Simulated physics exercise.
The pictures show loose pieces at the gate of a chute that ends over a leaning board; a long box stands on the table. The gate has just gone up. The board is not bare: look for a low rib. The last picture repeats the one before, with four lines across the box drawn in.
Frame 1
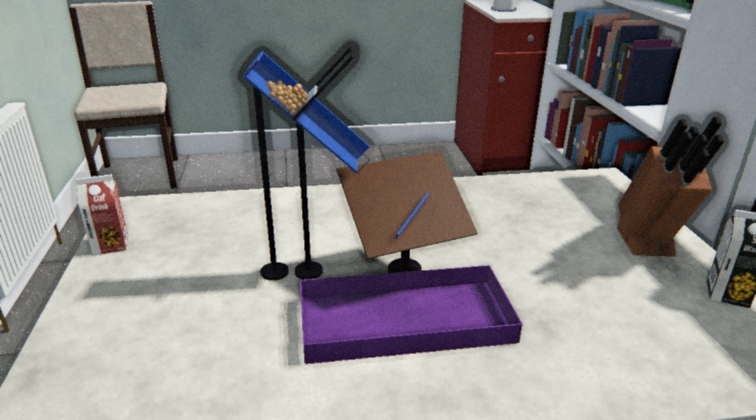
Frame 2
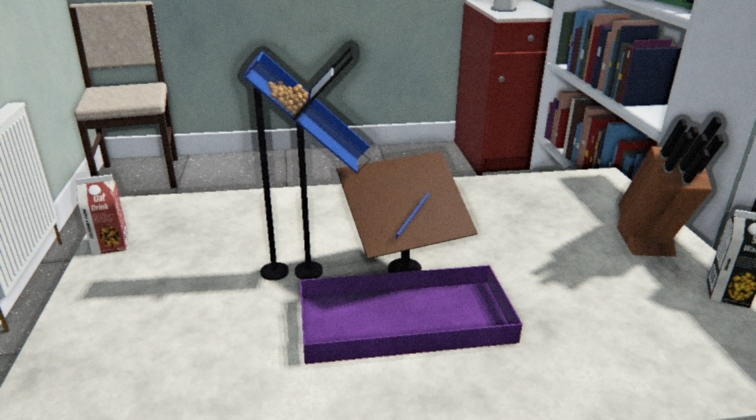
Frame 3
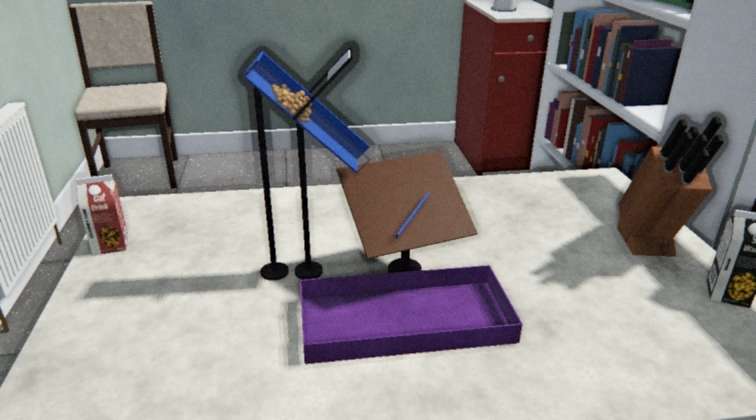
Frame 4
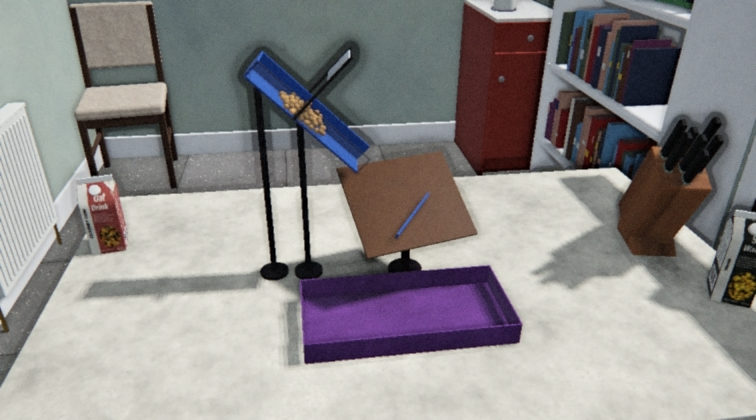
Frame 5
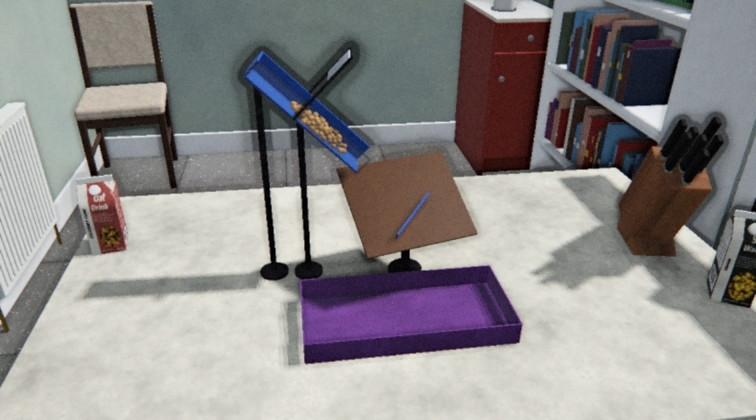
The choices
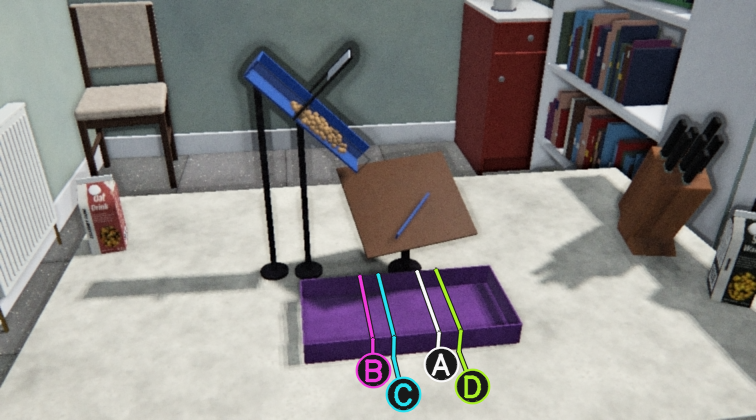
In this clip, a dark gate lifts on a sloping blue chute, and round wooden beads slide down it toward the lower right, above a tilted brown board with a thin blue rib and an empty purple box.
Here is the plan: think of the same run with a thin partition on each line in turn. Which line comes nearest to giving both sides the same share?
Best: C.
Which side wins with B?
More lands on the right.
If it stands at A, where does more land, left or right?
More lands on the left.
On the marked copy, line A crosses the front rim at (438, 332); line B crosses the front rim at (372, 338); line C crosses the front rim at (393, 336); line D crosses the front rim at (460, 330).
Choosing A, of what is caught, the bulk on the left of the divider, close to a quarter on the right.
Choosing B, of what is caught, a small share on the left of the divider, all but a few on the right.
Choosing C, of what is caught, close to two thirds on the left of the divider, close to a third on the right.
Choosing D, of what is caught, the bulk on the left of the divider, a small share on the right.
